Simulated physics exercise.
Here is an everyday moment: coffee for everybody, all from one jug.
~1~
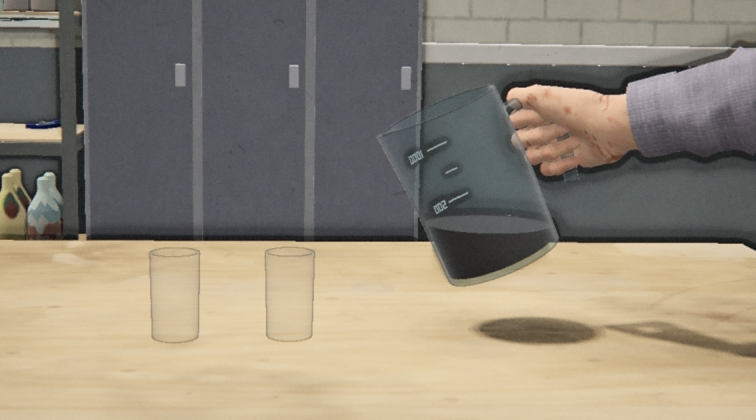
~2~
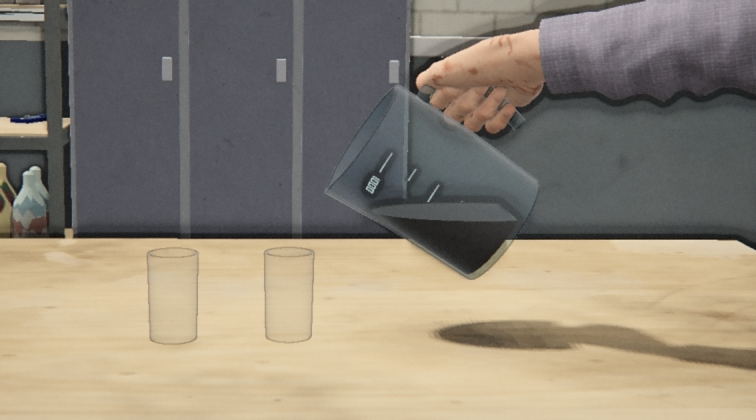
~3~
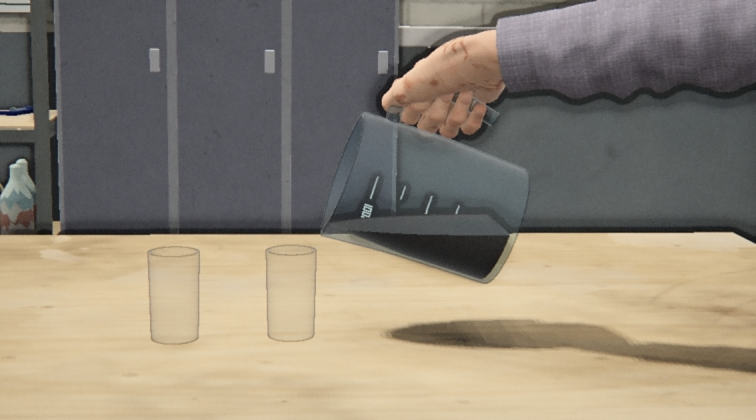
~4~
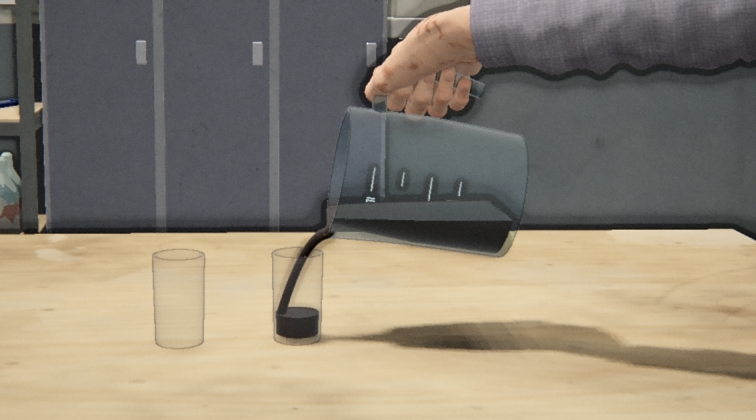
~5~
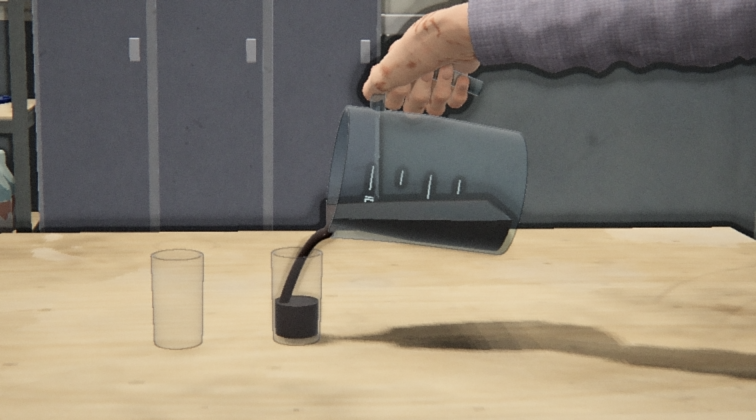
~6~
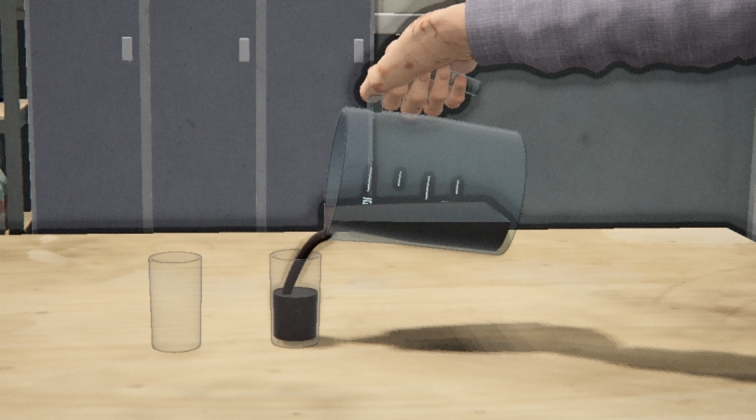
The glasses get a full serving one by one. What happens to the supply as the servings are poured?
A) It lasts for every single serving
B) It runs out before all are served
The answer is A.
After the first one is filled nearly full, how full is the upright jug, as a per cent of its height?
Level: Approx. 15 %.
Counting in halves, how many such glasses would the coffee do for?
3.5 servings, roughly.
Soon after, the first is about three quarters full.
Later, the first is done and the jug has about three quarters of its load.
In the end, both are full and about half of the coffee is over.
